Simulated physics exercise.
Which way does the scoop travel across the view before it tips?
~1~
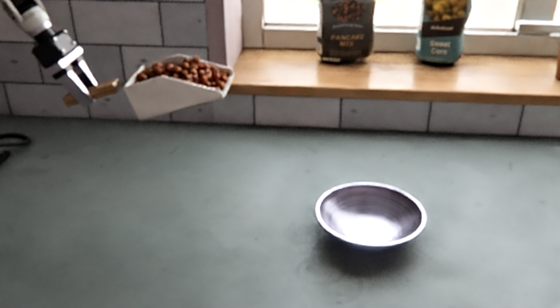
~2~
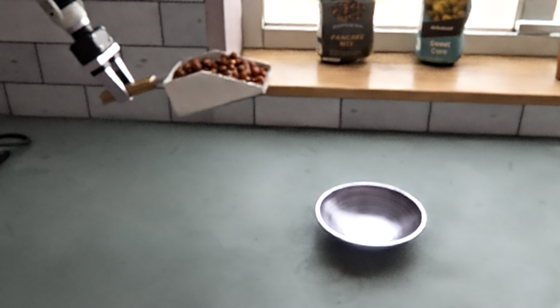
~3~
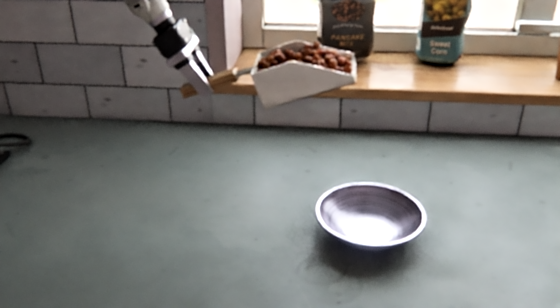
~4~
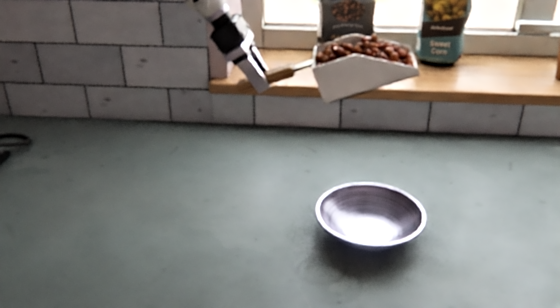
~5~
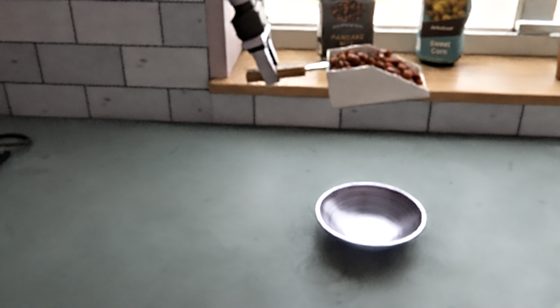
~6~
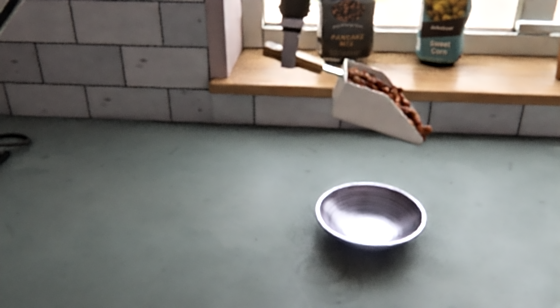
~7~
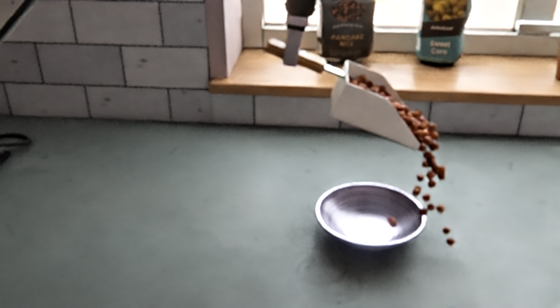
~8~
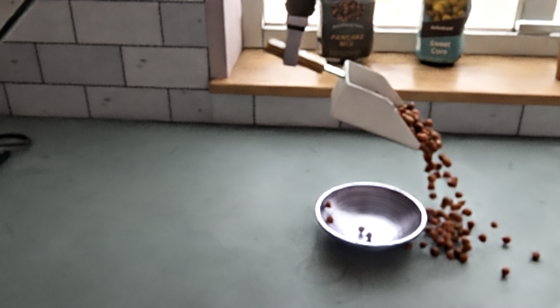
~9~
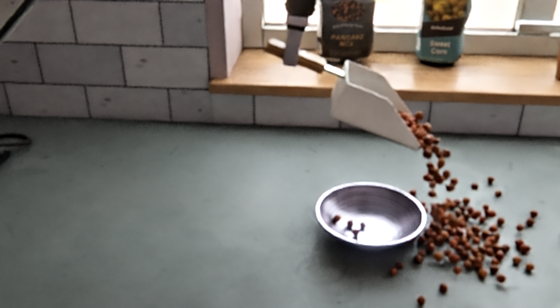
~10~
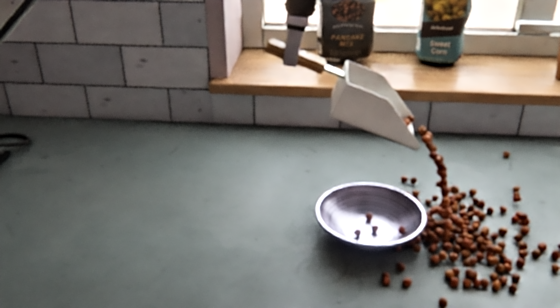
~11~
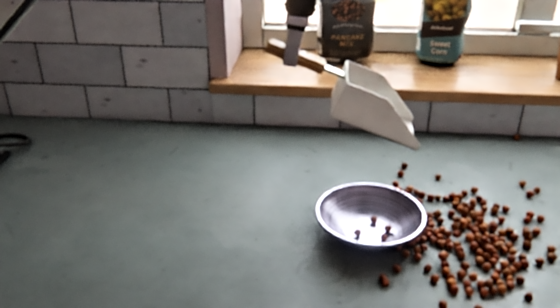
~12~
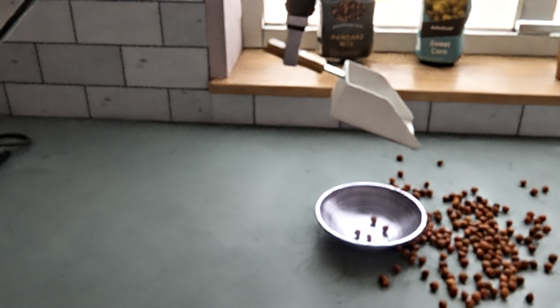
The scoop travels to the right, carried by the gripper from the upper left until it is above the bowl.
A robot gripper holding a white scoop heaped with brown nuts travels right above a grey-green kitchen counter, seen from the front and slightly above. A shallow dark metallic bowl sits on the counter, with white tiles, a wooden window sill and two packages behind it. The scoop stops above the bowl and tips forward, its open end dropping to the right. Nuts pour over the bowl's right edge, and most bounce and scatter across the counter. The scoop ends empty and still tilted, with only a few nuts in the bowl and a wide spread beside it.
